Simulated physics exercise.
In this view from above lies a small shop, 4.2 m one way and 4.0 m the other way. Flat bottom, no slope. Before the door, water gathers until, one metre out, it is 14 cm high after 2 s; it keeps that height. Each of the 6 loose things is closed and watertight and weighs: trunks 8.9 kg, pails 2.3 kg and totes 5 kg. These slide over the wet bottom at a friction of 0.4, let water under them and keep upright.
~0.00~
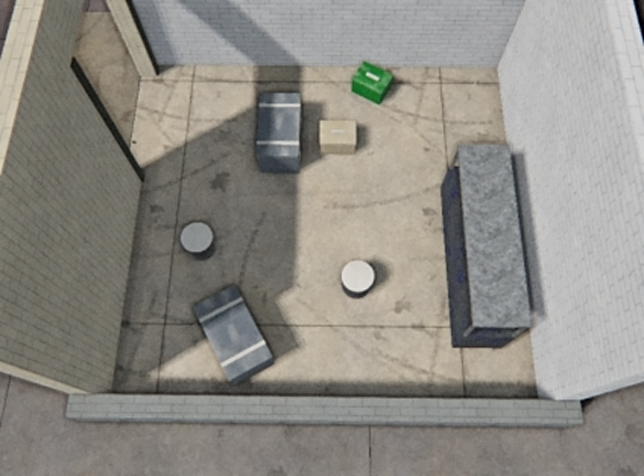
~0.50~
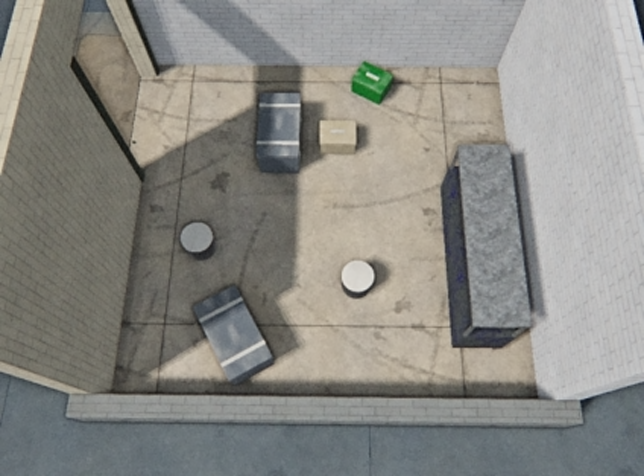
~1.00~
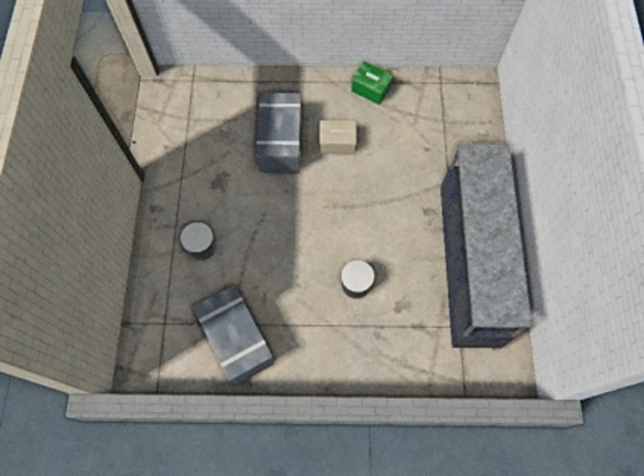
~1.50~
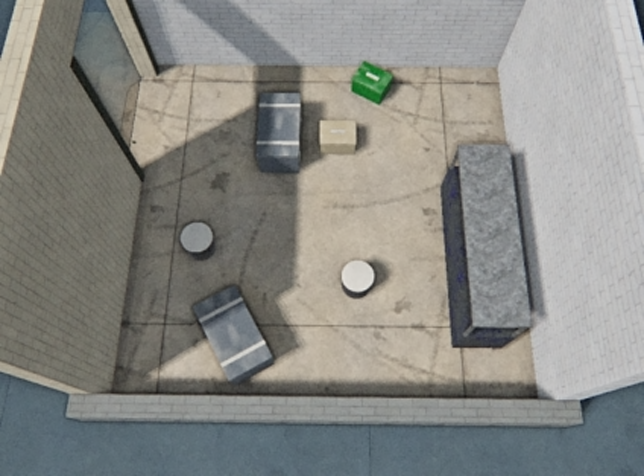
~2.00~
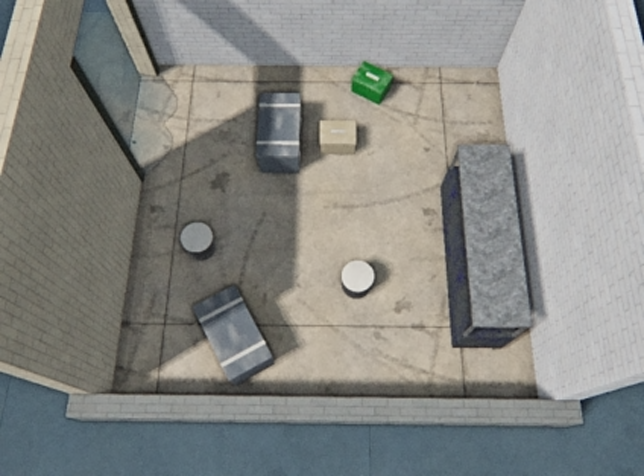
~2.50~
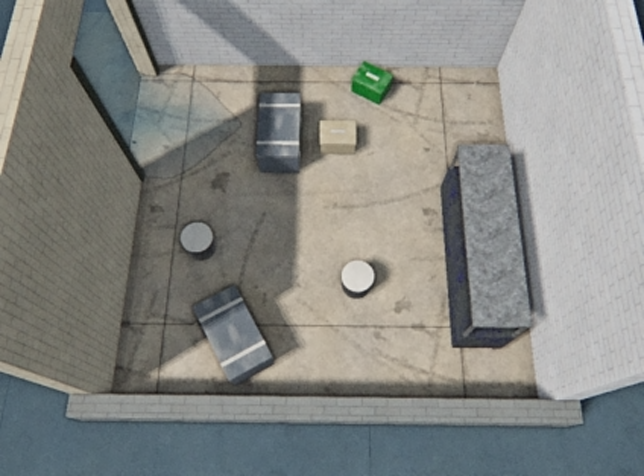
The clip opens on a walled shop seen from above, with a green tote, a small tan box, dark containers and round pails on a dry floor. Bluish water covers the ground outside, then creeps through the doorway at upper left and spreads slightly inside, while the objects stay still.
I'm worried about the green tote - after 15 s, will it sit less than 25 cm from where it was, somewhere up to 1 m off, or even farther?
It'll show a big shift.
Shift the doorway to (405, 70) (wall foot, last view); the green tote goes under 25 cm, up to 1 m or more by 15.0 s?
Well, the green tote really gets moving far.
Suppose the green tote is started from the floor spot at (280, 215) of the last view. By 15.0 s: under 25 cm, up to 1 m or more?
What happens is it gets pushed a long way.
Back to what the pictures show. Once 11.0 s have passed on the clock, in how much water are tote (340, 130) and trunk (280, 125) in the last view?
Depth approx. 8 cm / 8 cm.
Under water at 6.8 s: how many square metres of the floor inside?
Roughly 13 m2.
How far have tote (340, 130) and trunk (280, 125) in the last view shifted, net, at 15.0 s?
They've ended up 250 cm and 250 cm away, in that order.
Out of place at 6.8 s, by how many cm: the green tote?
Displacement near 150 cm.
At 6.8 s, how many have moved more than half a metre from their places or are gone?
The answer is 3.
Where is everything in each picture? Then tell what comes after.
The green tote at (373, 77) rests on the ground; water covers 0.0 m2; 0 of 6 have shifted, in the first frame.
The green tote at (373, 77) rests on the ground; 0.0 m2 under water; 0 of 6 have shifted, in the second frame.
The green tote at (373, 77) rests on the ground; water covers 0.0 m2; 0 of 6 have shifted, in the third frame.
The green tote at (373, 77), on the bottom; water covers 0.0 m2; 0 of 6 have shifted, in the fourth frame.
The green tote at (373, 77), on the bottom; 0.2 m2 under water; 0 of 6 have shifted, in the fifth frame.
The green tote at (373, 77) rests on the ground; water covers 1.0 m2; 0 of 6 have shifted, in the sixth frame.
After 3.5 s the green tote is near (373, 77), 0.0 m from its start, aground; 0 afloat.
After 6.8 s the green tote is near (495, 146), 1.6 m from its start, afloat; 3 afloat.
After 11.0 s the green tote is near (499, 161), 1.8 m from its start, afloat; 4 afloat.
After 15.0 s the green tote is near (500, 160), 1.8 m from its start, afloat; 6 afloat.
